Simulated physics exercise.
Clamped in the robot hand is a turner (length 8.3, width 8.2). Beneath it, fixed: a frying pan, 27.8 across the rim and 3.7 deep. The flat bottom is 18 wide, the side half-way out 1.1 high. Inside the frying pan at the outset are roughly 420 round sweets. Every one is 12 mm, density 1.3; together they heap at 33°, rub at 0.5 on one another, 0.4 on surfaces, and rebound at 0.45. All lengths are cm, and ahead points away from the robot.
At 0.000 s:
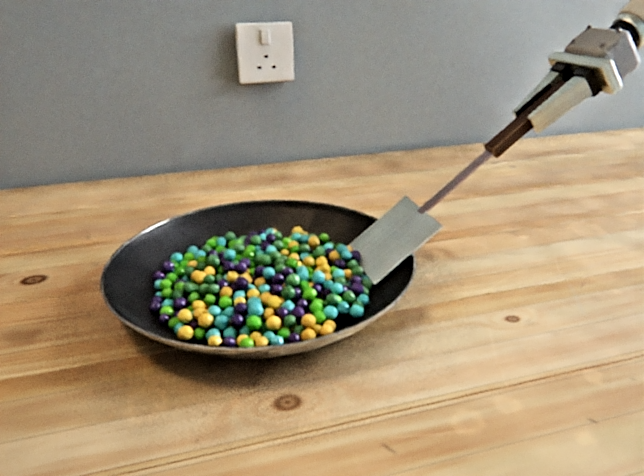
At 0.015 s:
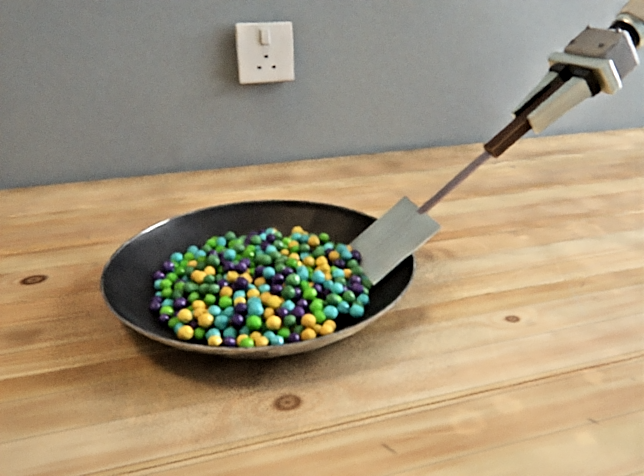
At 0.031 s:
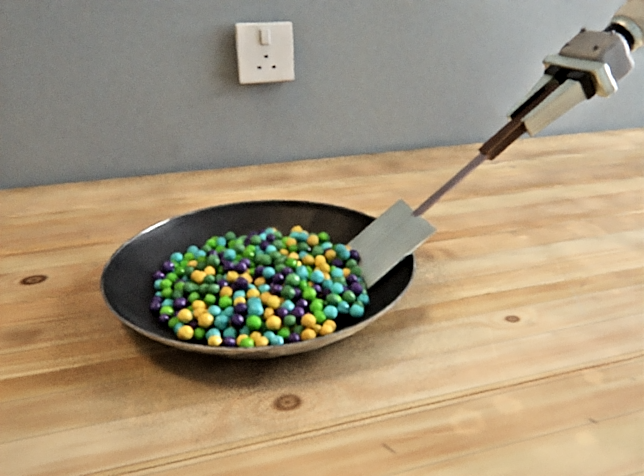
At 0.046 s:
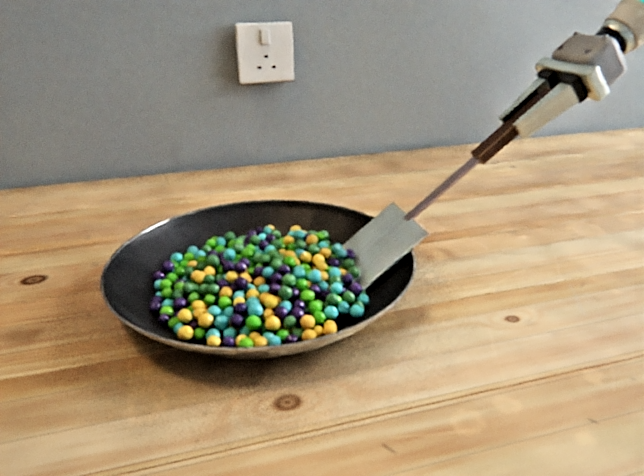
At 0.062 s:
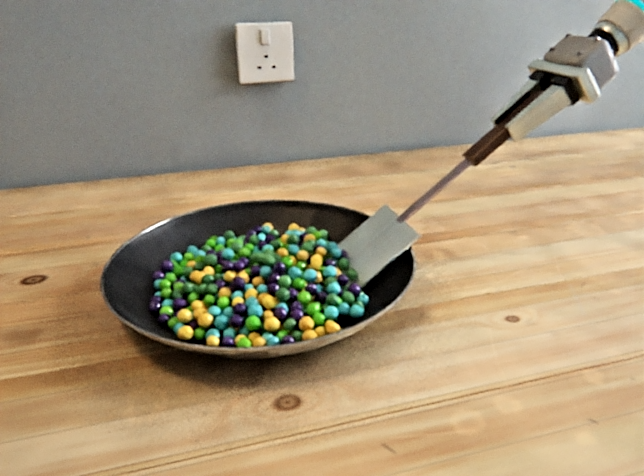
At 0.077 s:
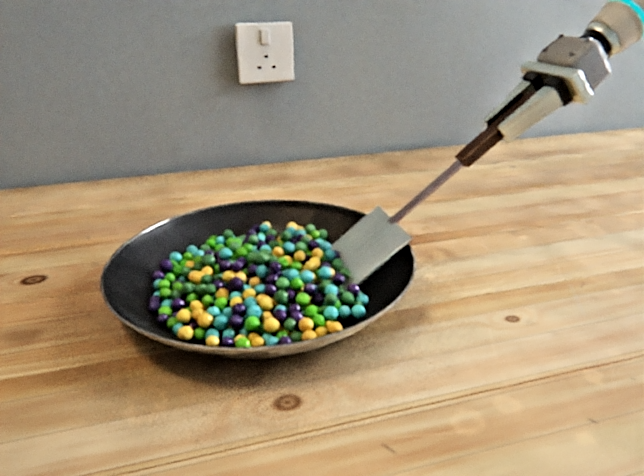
A pale wooden tabletop with dark knots stands against a plain grey wall with a white socket, seen from slightly above by a still camera. A dark frying pan left of centre holds a heap of small green, teal, purple and yellow balls, with a robot-held metal turner at its right side. The turner slides slightly left, nudging the nearby balls, while the pan stays still.
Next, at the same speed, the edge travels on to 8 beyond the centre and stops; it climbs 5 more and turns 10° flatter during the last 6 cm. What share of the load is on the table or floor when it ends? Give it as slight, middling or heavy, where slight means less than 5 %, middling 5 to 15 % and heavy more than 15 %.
Middling.
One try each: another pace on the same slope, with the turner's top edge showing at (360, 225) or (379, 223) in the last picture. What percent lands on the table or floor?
Respectively, around 20 and 15 per cent.
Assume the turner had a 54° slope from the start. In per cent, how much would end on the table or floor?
Around 5 in a hundred.
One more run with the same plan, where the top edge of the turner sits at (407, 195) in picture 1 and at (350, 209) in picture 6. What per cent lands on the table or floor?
About 15 per cent.
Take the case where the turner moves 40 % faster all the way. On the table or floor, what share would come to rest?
15 per cent, roughly.
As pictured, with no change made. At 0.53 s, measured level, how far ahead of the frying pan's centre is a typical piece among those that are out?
Some 18 centimetres ahead.
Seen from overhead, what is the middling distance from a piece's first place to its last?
The figure is about 3 cm.
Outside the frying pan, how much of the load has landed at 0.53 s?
6 per cent.
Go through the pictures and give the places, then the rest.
The turner top edge at (424, 210), sloping 38°; upper third of the load around (264, 267), from x 155 to 365, top at y 230; 423 in the frying pan, in the first frame.
The turner top edge at (423, 211), sloping 38°; upper third of the load around (264, 267), from x 155 to 365, top at y 230, in the second frame.
The turner top edge at (418, 213), sloping 38°; upper third of the load around (266, 267), from x 155 to 365, top at y 230, in the third frame.
The turner top edge at (410, 217), sloping 38°; upper third of the load around (269, 267), from x 155 to 365, top at y 230, in the fourth frame.
The turner top edge at (402, 219), sloping 38°; upper third of the load around (269, 266), from x 155 to 365, top at y 230, in the fifth frame.
The turner top edge at (394, 220), sloping 38°; upper third of the load around (267, 267), from x 155 to 360, top at y 225; 423 in the frying pan, in the sixth frame.
After 0.18 s, sloping 38°, highest piece 4 above the table; 423 in the frying pan.
After 0.28 s, sloping 34°, highest piece 6 above the table; 423 in the frying pan.
After 0.53 s, sloping 28°, highest piece 5 above the table; 395 in the frying pan, 23 on the table or floor, 5 on the blade or in flight.
After 1.58 s, sloping 28°, highest piece 5 above the table; 392 in the frying pan, 31 on the table or floor.
In the end, 392 in the frying pan, 31 on the table or floor. That is 7 % on the table or floor.
